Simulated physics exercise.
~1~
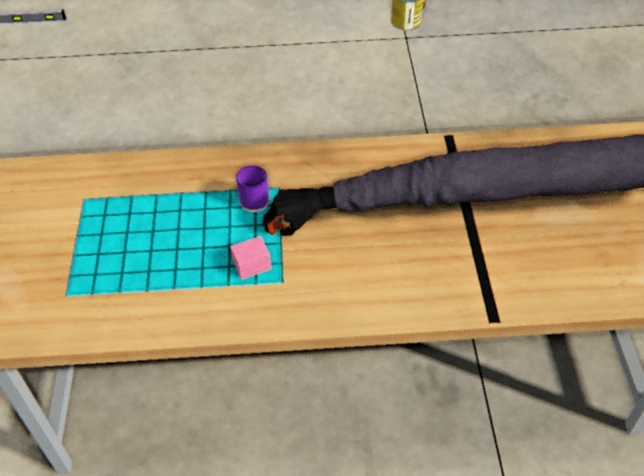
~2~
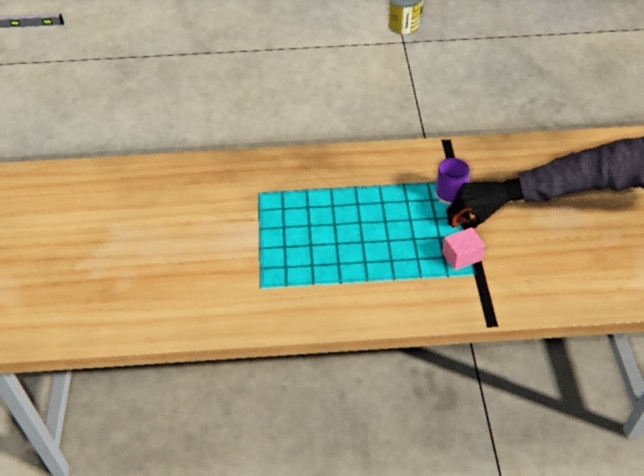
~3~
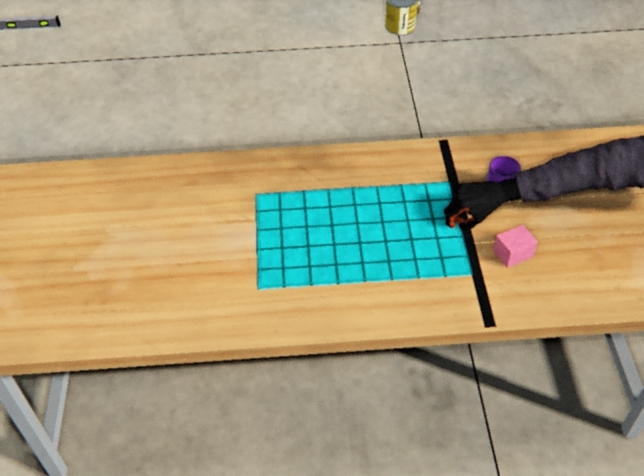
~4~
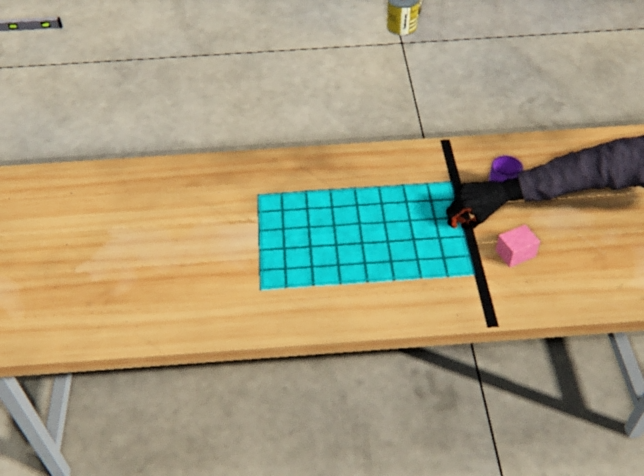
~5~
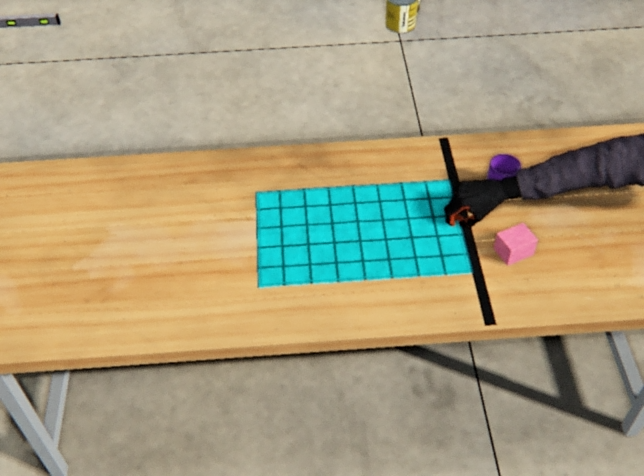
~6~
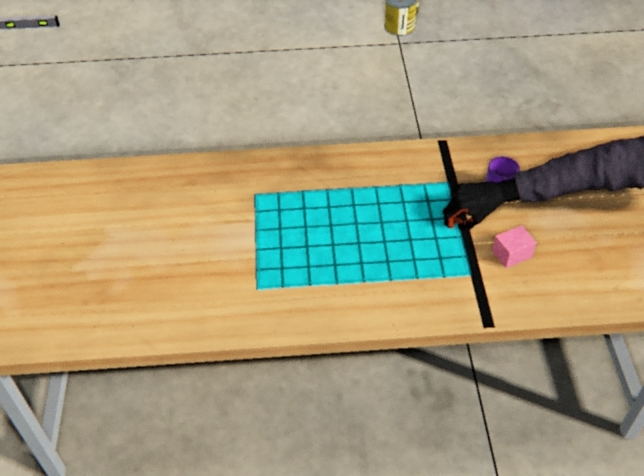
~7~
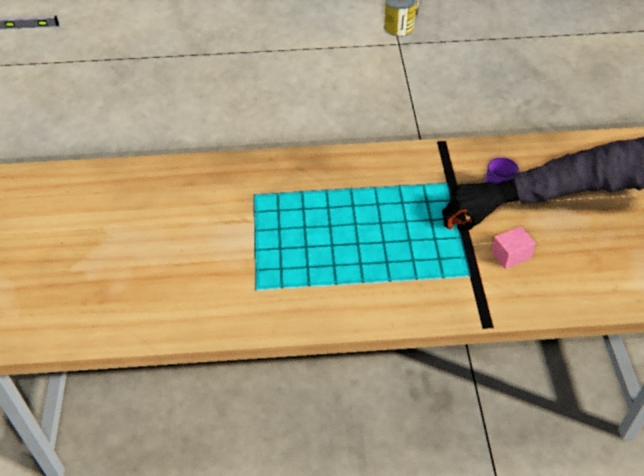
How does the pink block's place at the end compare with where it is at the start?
At the start the pink block sits on the turquoise cloth near its right edge, well to the left of the black tape. At the end it rests on the bare wood to the right of the tape, off the cloth.
